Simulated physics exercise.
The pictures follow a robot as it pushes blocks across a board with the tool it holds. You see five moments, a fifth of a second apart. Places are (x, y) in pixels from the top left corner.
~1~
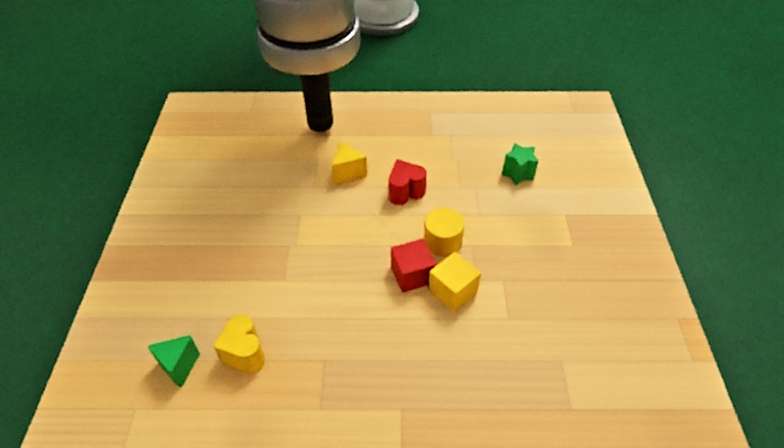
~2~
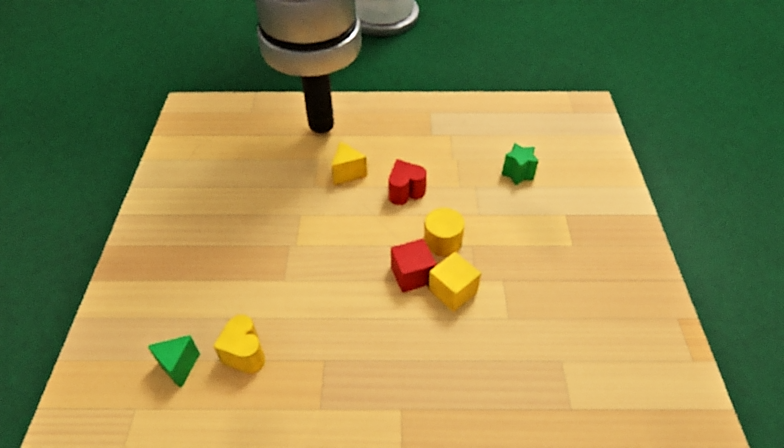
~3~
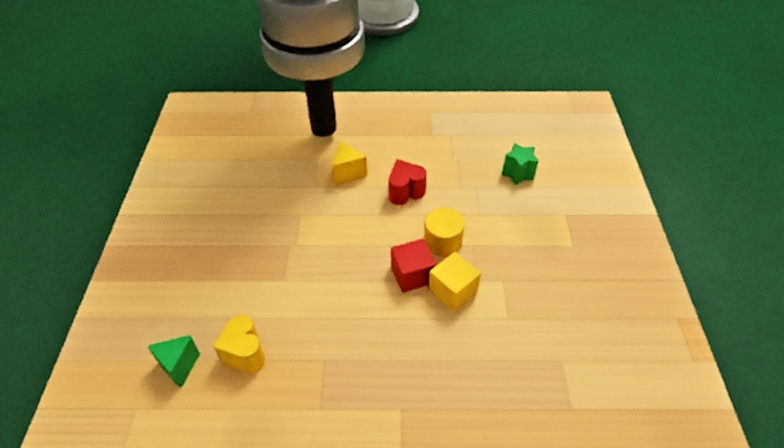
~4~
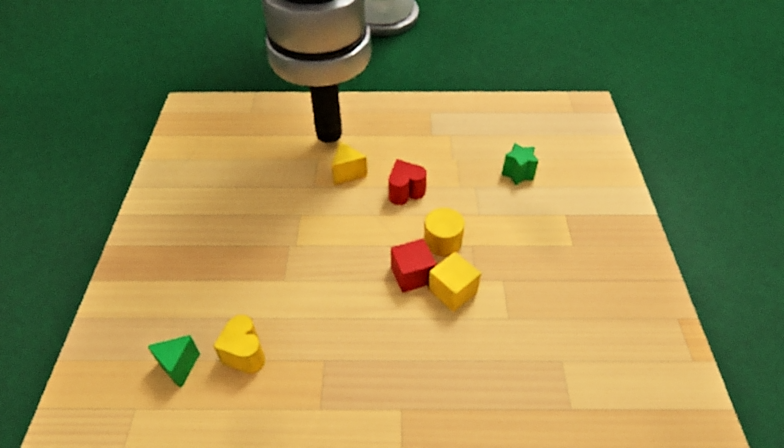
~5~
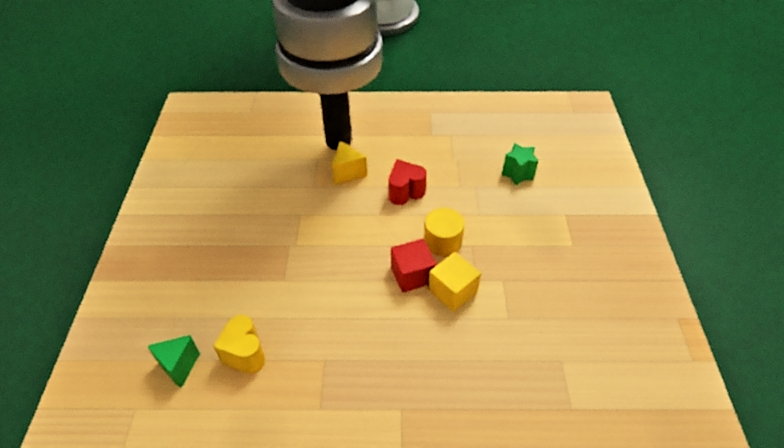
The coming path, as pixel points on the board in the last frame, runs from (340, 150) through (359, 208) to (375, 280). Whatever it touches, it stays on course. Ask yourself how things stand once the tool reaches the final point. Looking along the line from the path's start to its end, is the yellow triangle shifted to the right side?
In short: No.
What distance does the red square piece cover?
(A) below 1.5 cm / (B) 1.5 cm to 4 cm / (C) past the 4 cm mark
The correct letter is A.
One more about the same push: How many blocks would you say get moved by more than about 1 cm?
Only one of them.
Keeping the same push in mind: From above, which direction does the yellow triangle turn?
It makes a counterclockwise turn.
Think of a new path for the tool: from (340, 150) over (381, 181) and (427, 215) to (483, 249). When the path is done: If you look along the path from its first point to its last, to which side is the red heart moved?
Over to the left.
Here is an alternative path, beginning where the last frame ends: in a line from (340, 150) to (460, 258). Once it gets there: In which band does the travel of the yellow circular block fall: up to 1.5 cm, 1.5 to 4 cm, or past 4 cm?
Travels over 4 cm.
On the path given first. One third of the way, tool (353, 180); yellow triangle (365, 191), turned 15° anticlockwise.
Two thirds of the way, tool (364, 223); yellow triangle (390, 219), turned 110° anticlockwise.
At the end, tool (374, 273); yellow triangle (396, 226), turned 140° anticlockwise; red square piece in place.
